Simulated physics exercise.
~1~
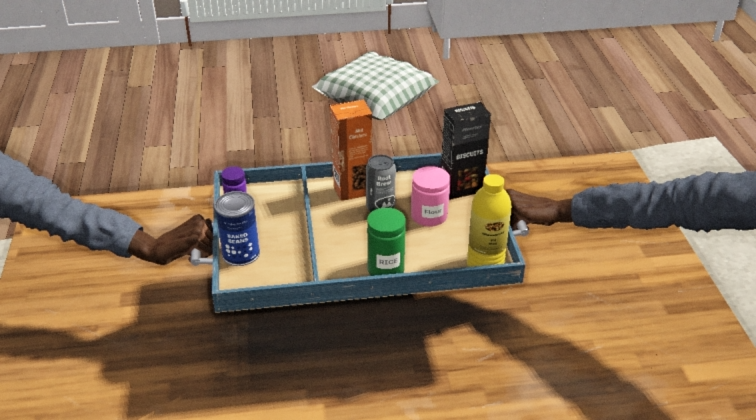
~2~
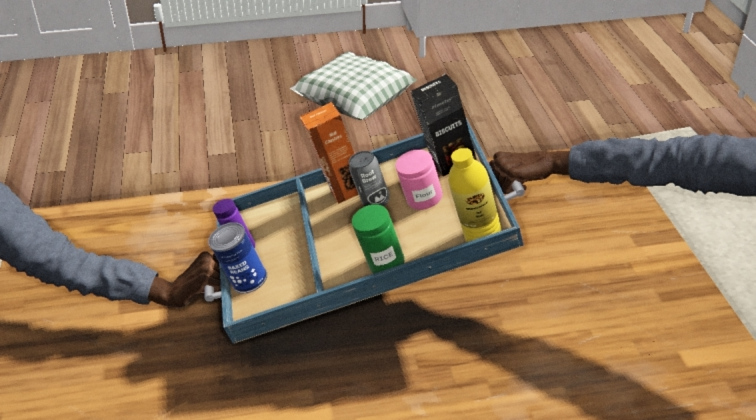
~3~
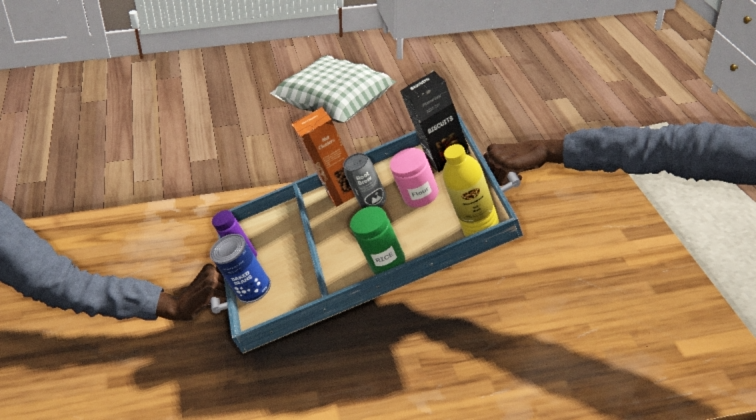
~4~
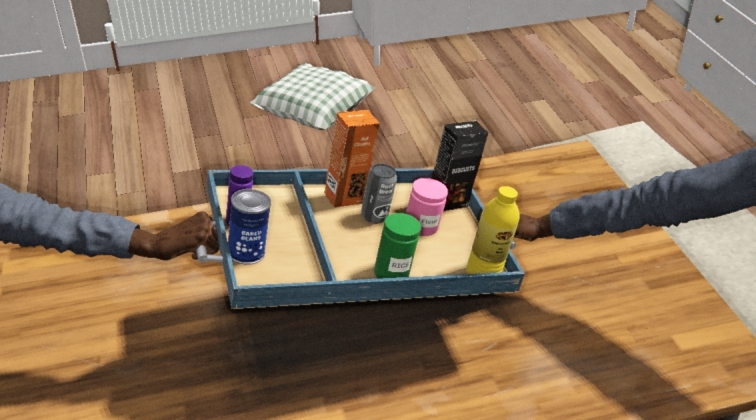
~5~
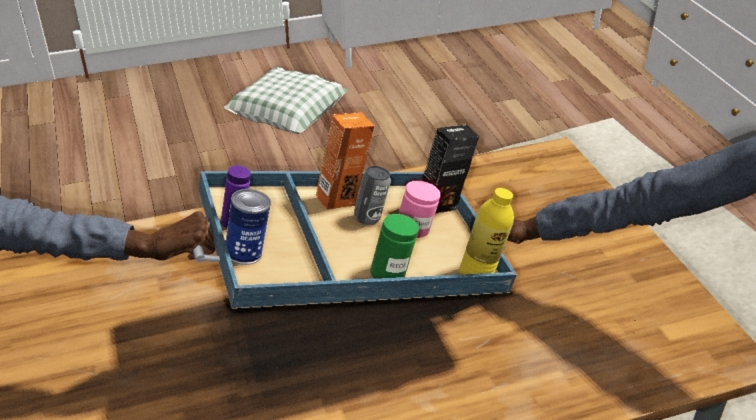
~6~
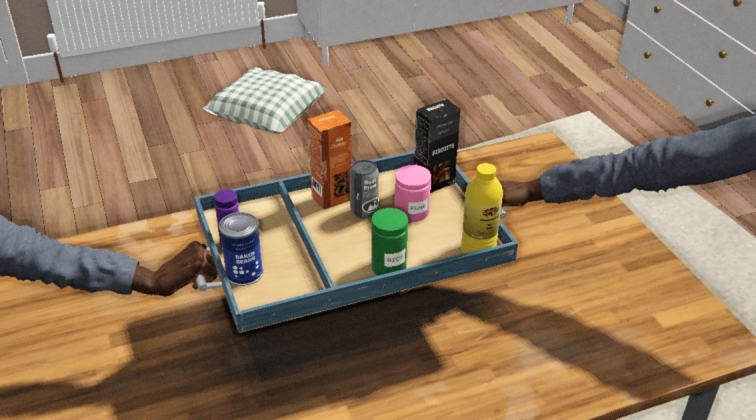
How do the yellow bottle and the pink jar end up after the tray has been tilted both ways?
Both the yellow bottle and the pink jar are still standing upright in the tray.
The clip shows two hands holding a blue-rimmed tray of cartons, bottles, jars and tins above a wooden table. The hands tilt it left side down, then swing it over toward the right and back to nearly level, with every item still standing in the tray.
